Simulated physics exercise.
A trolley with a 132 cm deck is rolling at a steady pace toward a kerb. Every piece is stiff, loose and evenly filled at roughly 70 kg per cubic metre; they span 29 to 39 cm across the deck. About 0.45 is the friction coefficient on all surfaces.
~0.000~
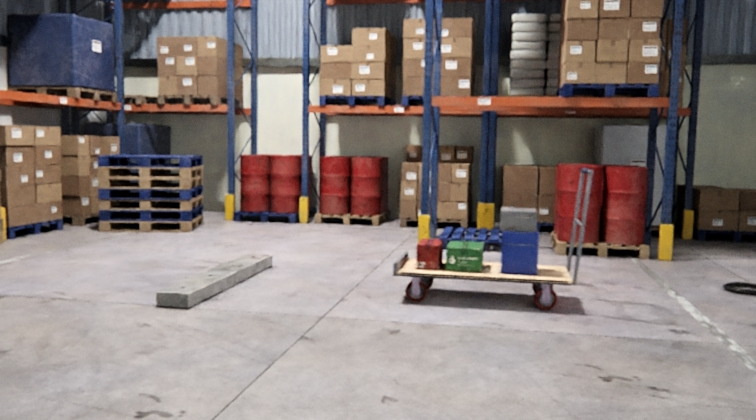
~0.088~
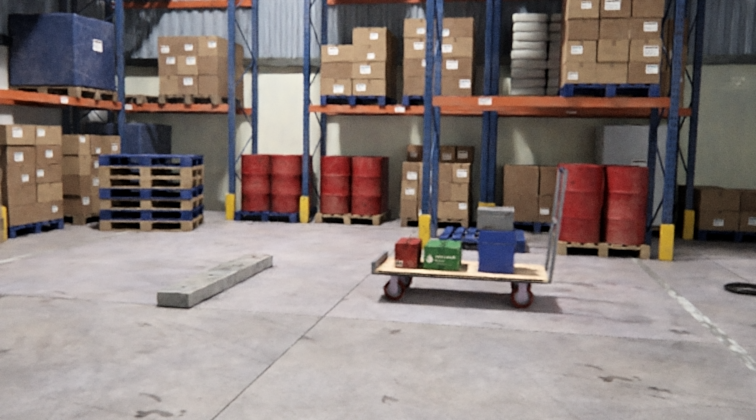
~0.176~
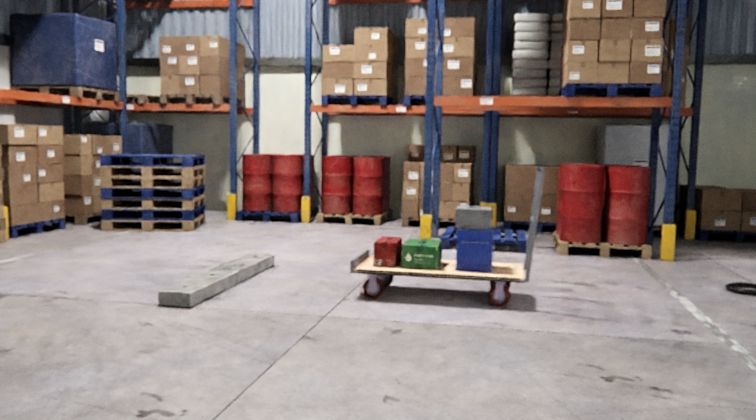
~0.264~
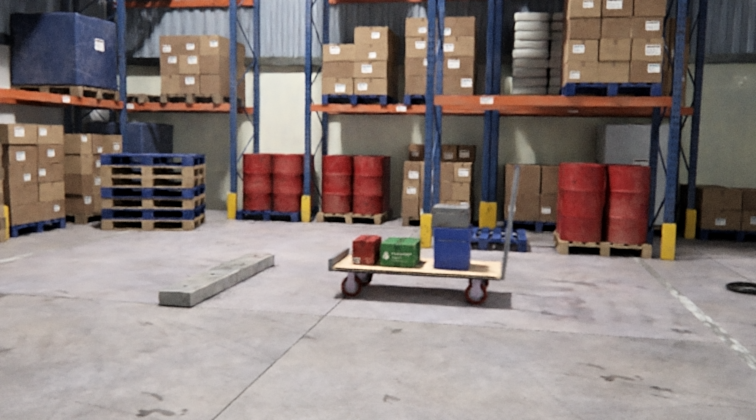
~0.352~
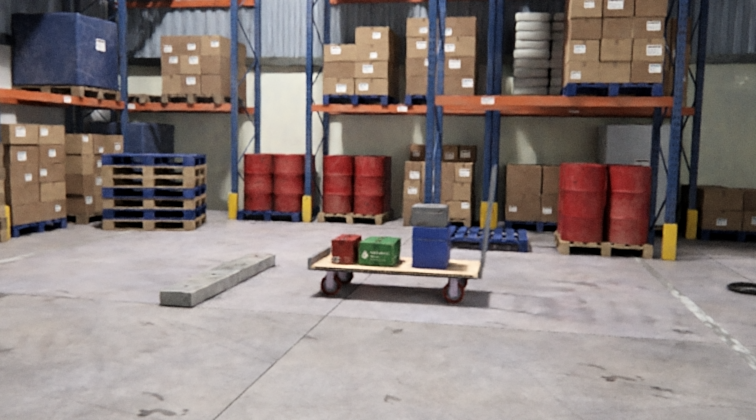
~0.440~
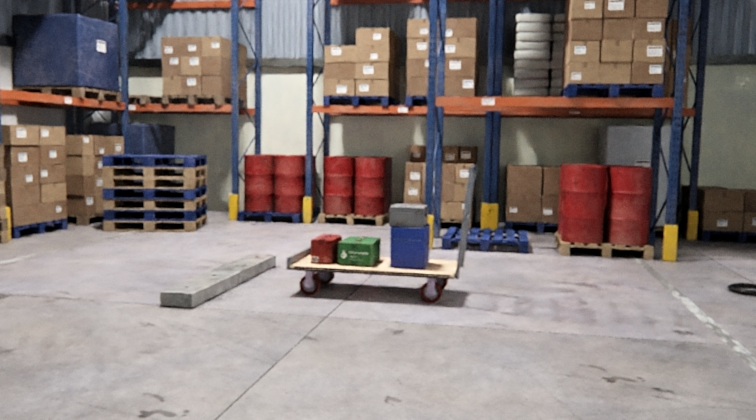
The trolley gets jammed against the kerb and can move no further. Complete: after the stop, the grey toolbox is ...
... still on the deck.
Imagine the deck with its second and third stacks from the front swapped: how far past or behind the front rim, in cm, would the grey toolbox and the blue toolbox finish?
You'd get grey sitting 30 cm beyond the rim and blue sitting 40 cm back from it.
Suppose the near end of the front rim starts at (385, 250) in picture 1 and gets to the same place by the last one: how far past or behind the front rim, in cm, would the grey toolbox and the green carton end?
In that run, grey settles 60 cm back from the front rim and green 40 cm back from it.
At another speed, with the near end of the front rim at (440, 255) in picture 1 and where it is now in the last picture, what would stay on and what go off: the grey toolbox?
Then grey off.
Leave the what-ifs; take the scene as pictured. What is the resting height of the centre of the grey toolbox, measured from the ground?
Its centre sits around 60 cm up.
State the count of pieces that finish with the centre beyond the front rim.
Looks like the number is 0.
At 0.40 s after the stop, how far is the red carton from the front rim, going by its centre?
Roughly 10 cm behind it.
After 0.74 s the deck stops.
After 0.89 s the grey toolbox is 68 cm behind the rim, tilted 0°, near (306, 211) in the last picture's view.
After 1.14 s the grey toolbox is 41 cm behind the rim, tilted 20°, near (276, 213) in the last picture's view.
After 1.54 s the grey toolbox is 37 cm behind the rim, tilted 35°, near (271, 219) in the last picture's view.
When all is still (1.7 s), nothing is past the rim; behind it, blue toolbox, grey toolbox, red carton and green carton.
